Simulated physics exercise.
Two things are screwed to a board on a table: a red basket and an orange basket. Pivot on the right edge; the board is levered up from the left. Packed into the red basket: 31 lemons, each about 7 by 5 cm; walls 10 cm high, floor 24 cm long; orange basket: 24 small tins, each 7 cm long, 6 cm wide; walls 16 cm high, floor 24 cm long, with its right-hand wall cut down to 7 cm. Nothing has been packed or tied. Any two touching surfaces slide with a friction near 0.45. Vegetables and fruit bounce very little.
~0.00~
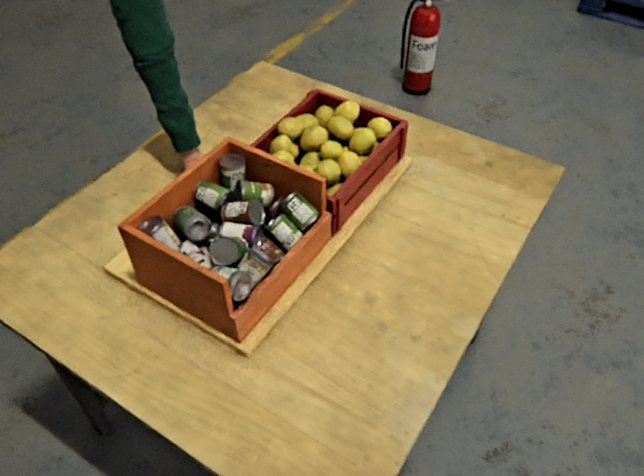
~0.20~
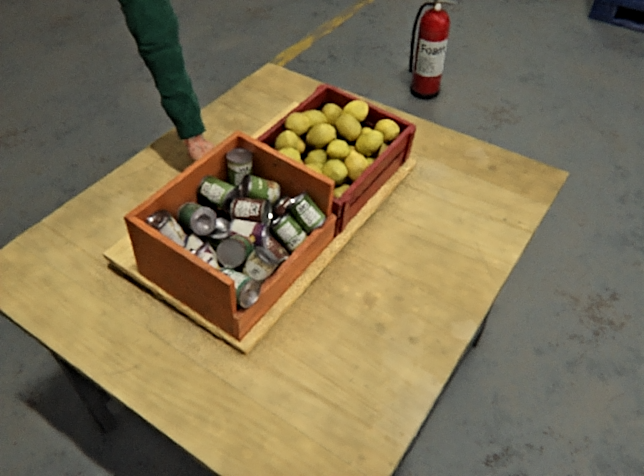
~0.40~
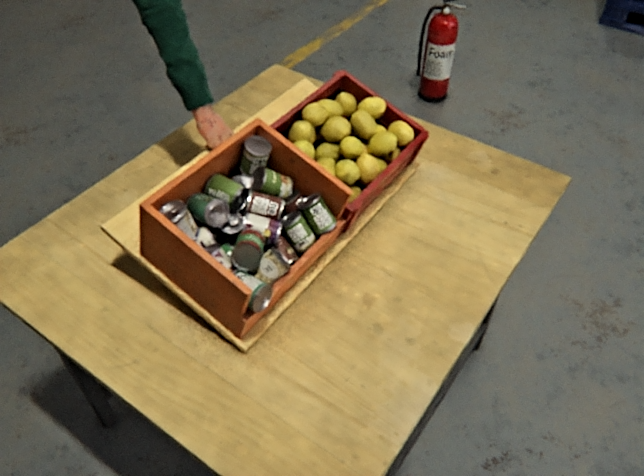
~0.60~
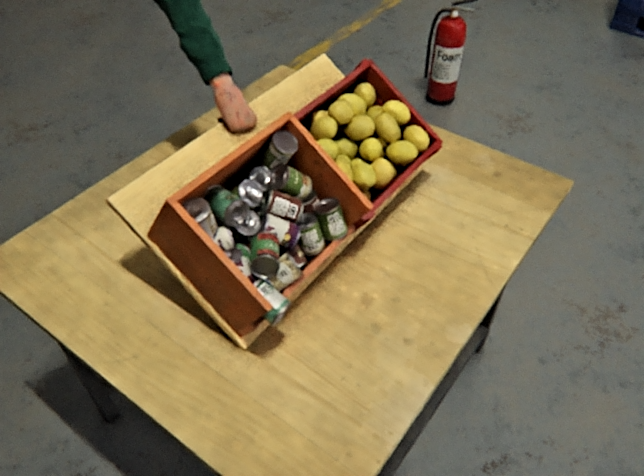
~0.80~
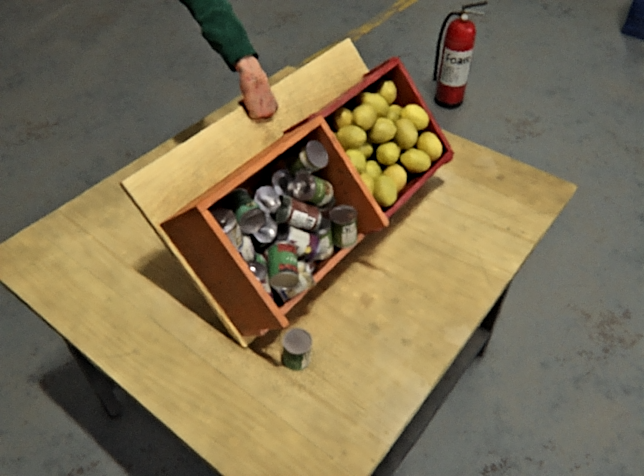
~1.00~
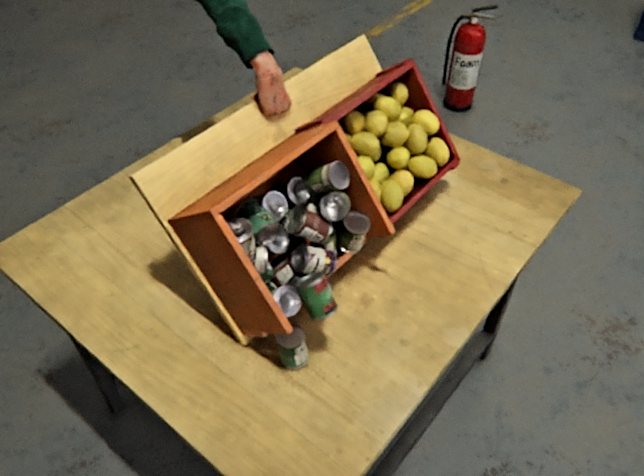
To begin with, a red basket of yellow fruit and an orange basket of small tins sit level on a board on a table. A green-sleeved arm levers the board's left side up steeply, and one tin slips out over the orange basket's low wall while the fruit stays inside.
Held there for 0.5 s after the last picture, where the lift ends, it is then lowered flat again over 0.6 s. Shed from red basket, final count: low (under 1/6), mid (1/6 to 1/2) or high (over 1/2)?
Low.
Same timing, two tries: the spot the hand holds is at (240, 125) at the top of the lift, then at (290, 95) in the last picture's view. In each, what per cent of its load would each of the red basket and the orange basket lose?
First try, then second: The red basket sheds 0 then 10 per cent, and the orange basket sheds 0 then 50 per cent.
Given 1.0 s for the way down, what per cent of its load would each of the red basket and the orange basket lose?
Red basket 0, orange basket 40 per cent.
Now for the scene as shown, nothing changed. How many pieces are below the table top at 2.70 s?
Around 1, roughly.
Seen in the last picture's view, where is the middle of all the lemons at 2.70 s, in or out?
In the last picture they centre on about (345, 166).
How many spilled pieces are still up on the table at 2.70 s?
Tally: Some 12.
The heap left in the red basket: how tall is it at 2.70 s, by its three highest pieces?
11 cm or thereabouts.
After 1.27 s, tilt 52°; the red basket has all 31 and the orange basket is down by 6 of 24.
After 1.61 s, tilt 47°; the red basket has all 31 and the orange basket is down by 11 of 24.
After 2.09 s, tilt 0°; the red basket has all 31 and the orange basket is down by 12 of 24.
Outcome (at 2.70 s), the red basket has all 31 and the orange basket is down by 12 of 24. Asked share, 0 of 31, 0 per cent.
